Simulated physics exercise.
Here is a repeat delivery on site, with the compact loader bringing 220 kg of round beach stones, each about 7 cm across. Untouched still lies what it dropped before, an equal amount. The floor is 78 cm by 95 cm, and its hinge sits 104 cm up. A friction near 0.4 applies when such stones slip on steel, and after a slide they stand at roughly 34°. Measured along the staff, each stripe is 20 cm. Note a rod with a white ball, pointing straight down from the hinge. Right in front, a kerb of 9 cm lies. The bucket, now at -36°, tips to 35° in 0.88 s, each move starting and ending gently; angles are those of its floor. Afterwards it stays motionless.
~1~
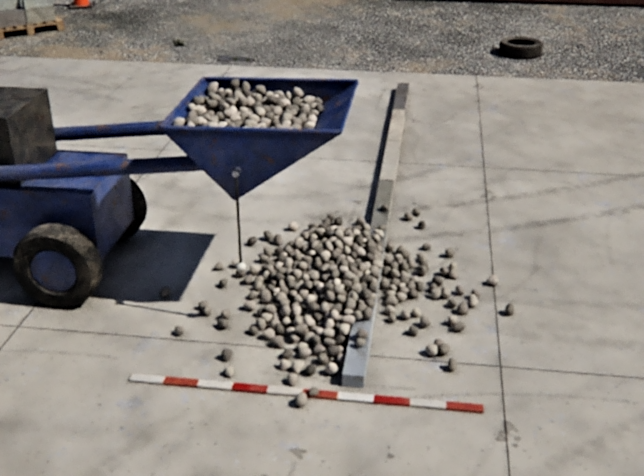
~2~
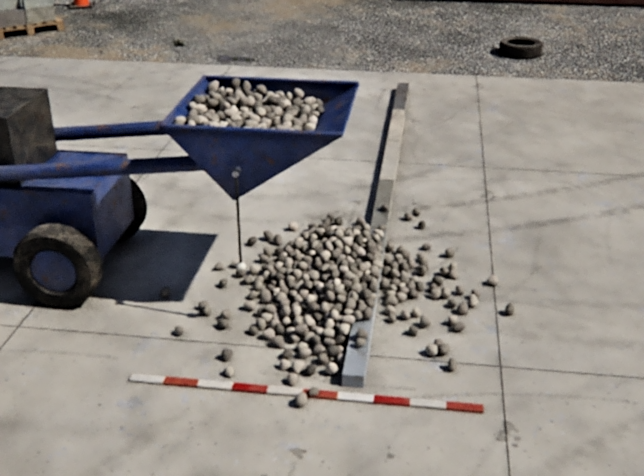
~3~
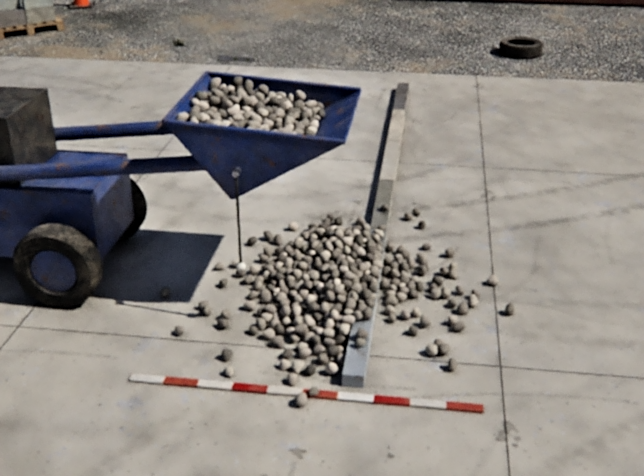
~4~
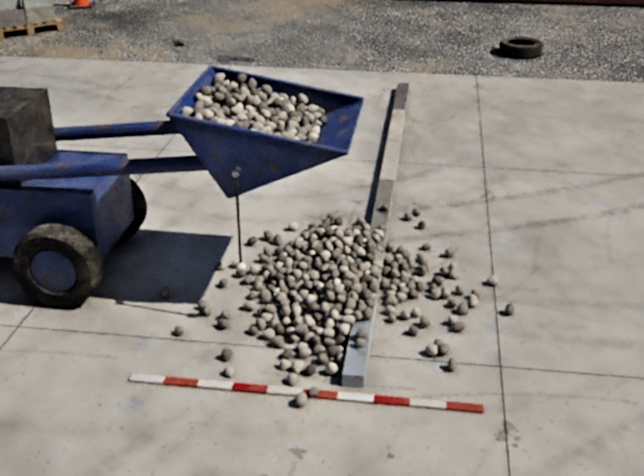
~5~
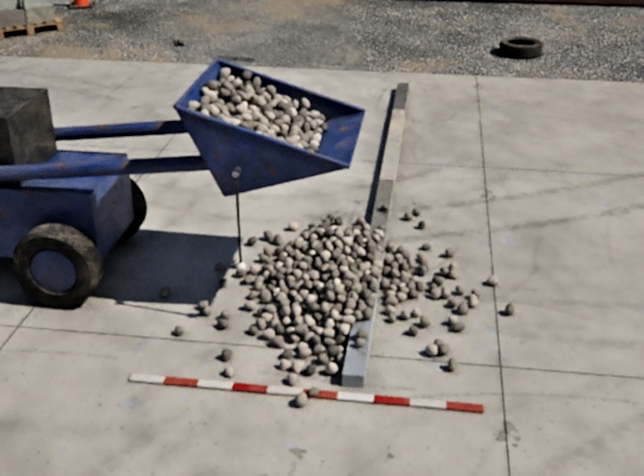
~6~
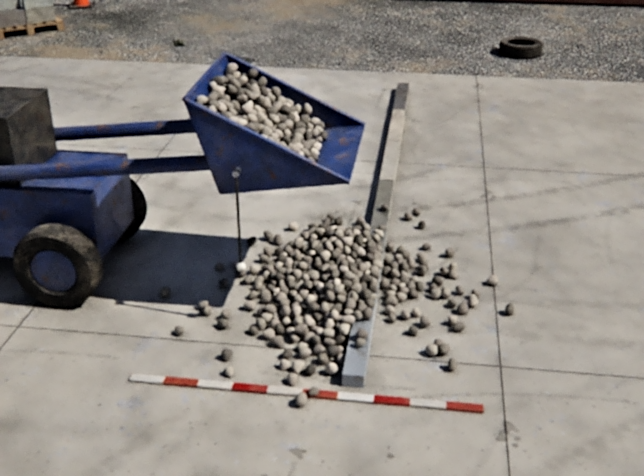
A blue bucket full of round stones, held out on a compact loader's arms, gradually rotates clockwise, its back rising and its lip lowering on the right, above a still heap of similar stones lying across a kerb.
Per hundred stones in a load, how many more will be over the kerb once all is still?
84.
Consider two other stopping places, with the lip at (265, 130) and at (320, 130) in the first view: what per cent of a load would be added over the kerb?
15 % and 65 %.
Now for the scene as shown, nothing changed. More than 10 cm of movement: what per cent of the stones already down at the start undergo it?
10 per cent.
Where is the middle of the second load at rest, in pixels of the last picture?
Around (419, 282).
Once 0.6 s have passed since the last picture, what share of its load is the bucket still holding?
Held: Around 70 % of the load.
Then, 0.3 s after the last picture the floor is at 24°; in per cent of one load, 100 in the bucket, 89 on this side of the kerb, 11 over the kerb; the foremost stones are at (473, 297).
Then, 0.6 s after the last picture the floor is at 35°; in per cent of one load, 70 in the bucket, 119 on this side of the kerb, 11 over the kerb; the foremost stones are at (473, 297).
Then, 1.0 s after the last picture the floor is at 35°; in per cent of one load, 16 in the bucket, 127 on this side of the kerb, 57 over the kerb; the foremost stones are at (478, 292).
Then, 3.3 s after the last picture the floor is at 35°; in per cent of one load, 0 in the bucket, 105 on this side of the kerb, 95 over the kerb; the foremost stones are at (619, 312). Net gain over the kerb, 84.
